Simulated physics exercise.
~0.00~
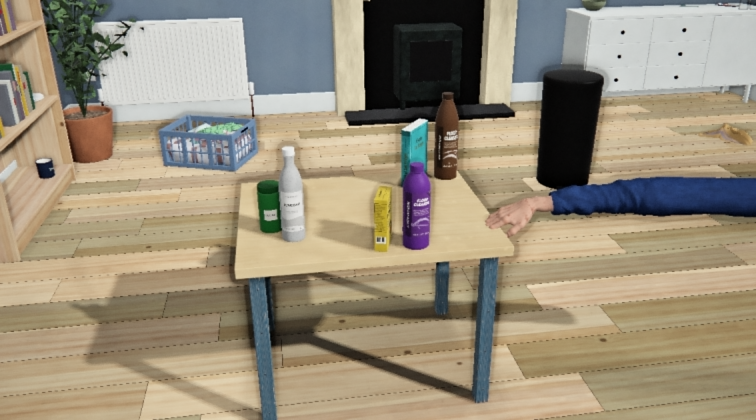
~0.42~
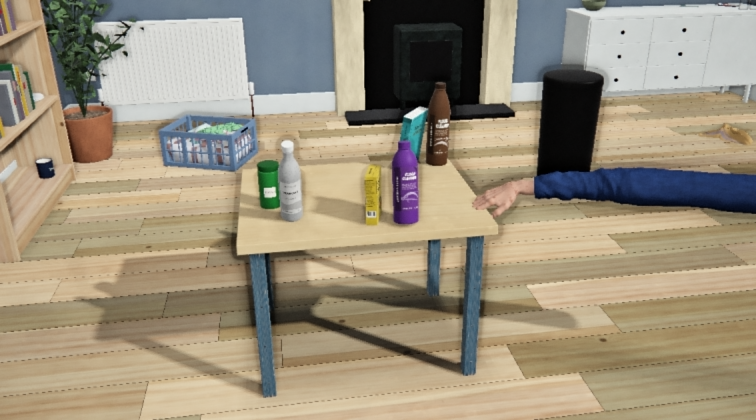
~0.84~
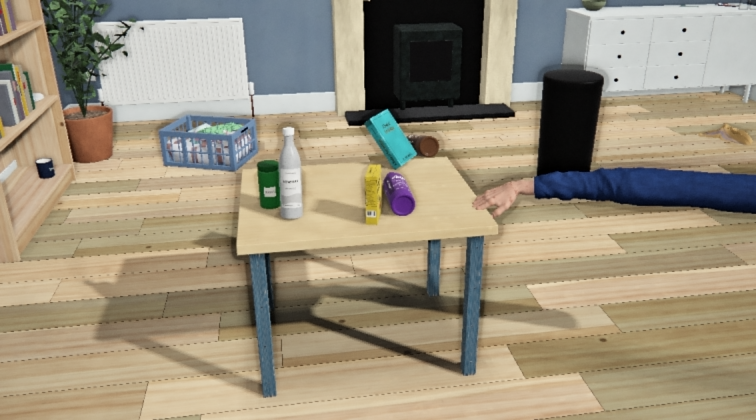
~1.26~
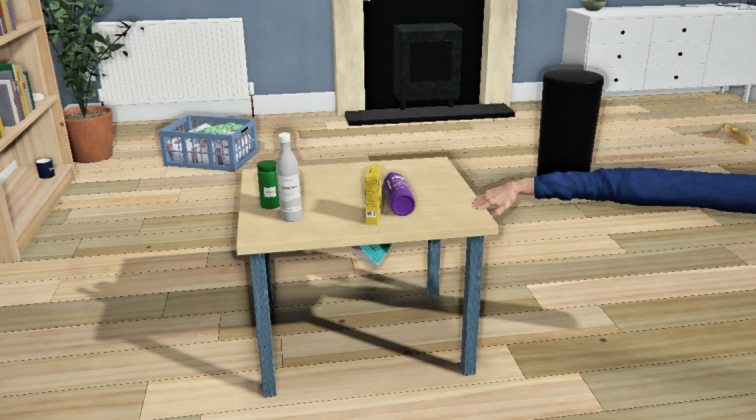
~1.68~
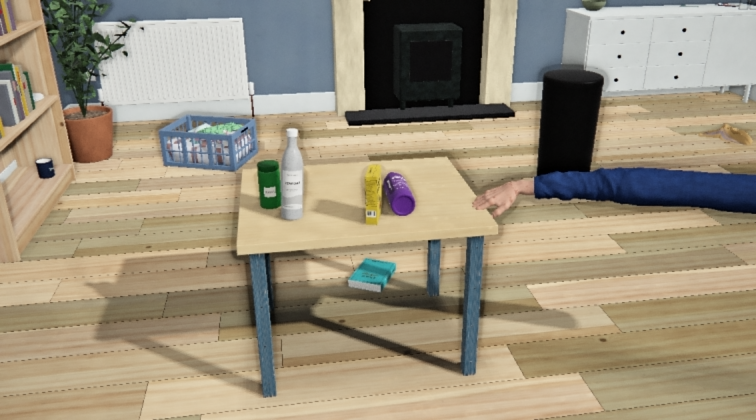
A small table jerks backward, toppling the purple bottle and dropping a brown bottle and turquoise book.
